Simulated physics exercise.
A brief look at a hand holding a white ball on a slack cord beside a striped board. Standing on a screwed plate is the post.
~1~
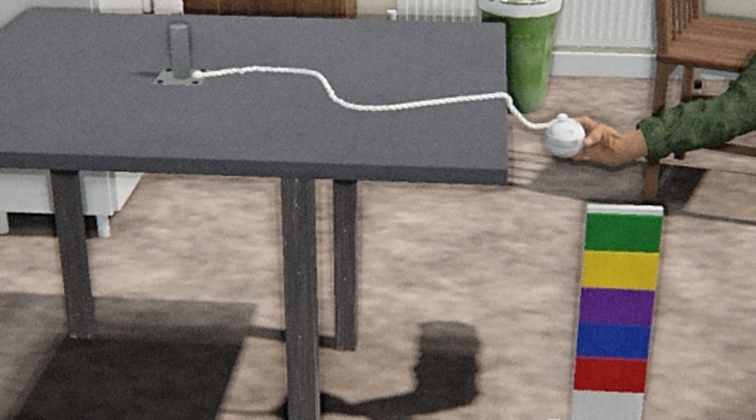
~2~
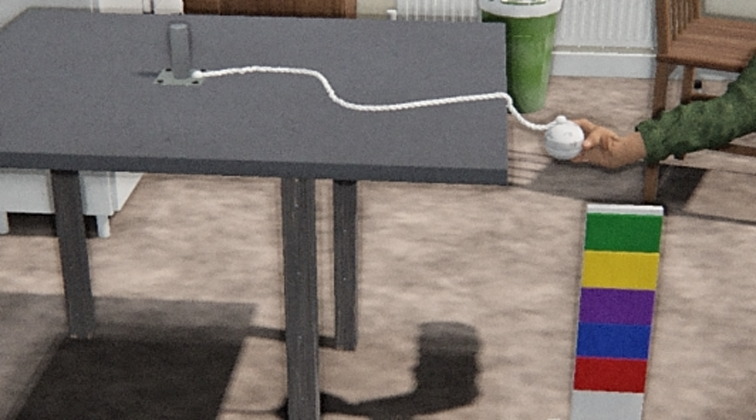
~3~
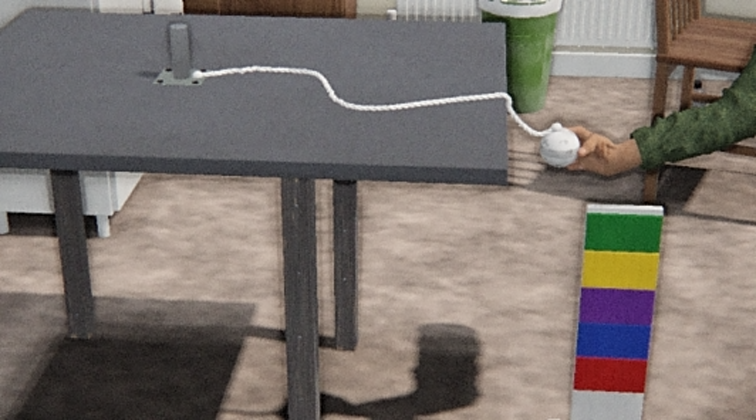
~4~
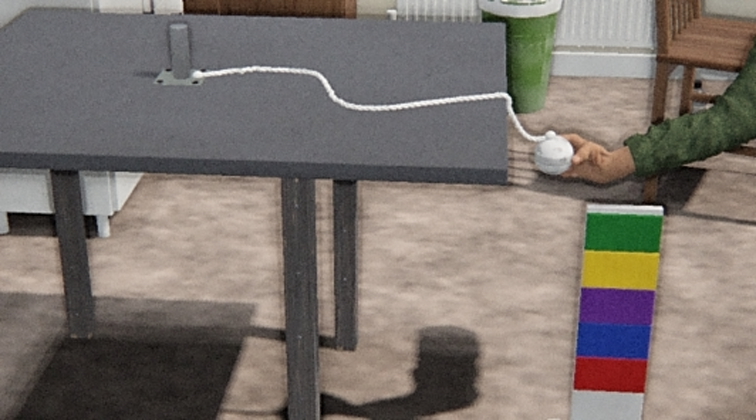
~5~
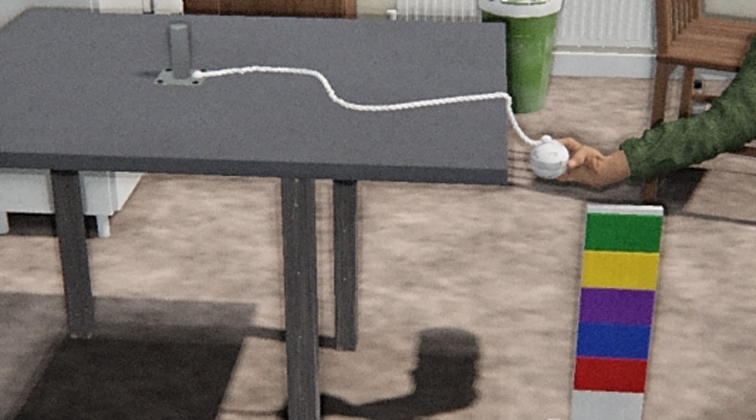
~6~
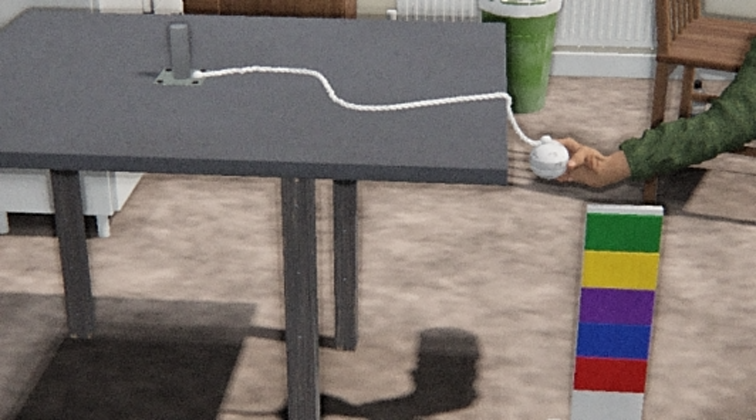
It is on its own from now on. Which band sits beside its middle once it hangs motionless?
The yellow band.
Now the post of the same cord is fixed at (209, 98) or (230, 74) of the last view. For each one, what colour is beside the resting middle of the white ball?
First try: Purple; second try: Purple.
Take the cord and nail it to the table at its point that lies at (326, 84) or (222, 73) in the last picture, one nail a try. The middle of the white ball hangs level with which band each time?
Results, in sequence: Green / yellow.
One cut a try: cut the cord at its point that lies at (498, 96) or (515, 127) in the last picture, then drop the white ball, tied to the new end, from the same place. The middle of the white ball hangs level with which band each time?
Try by try: No band; green.
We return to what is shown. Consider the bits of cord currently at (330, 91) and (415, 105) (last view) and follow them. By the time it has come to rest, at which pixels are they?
The first ends at (384, 87) and the second at (500, 94).
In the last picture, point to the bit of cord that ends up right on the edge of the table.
Position: Approx. (422, 104).
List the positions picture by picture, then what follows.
In the first picture, white ball (565, 138); green (624, 234); yellow (620, 271); purple (617, 307); blue (613, 342); red (610, 376).
In the second picture, white ball (564, 140); cord through (237, 71) (305, 72) (334, 98) (409, 106) (487, 97).
In the third picture, white ball (560, 147).
In the fourth picture, white ball (554, 155); cord through (237, 71) (305, 72) (334, 98) (409, 106) (487, 97).
In the fifth picture, white ball (549, 159).
In the sixth picture, white ball (549, 160); cord through (237, 71) (305, 72) (334, 98) (409, 106) (487, 97).
Early on, ball near (509, 250); level with green.
Midway, ball near (510, 261); level with yellow.
Finally, ball near (505, 265); level with yellow. The cord holds its middle at yellow.
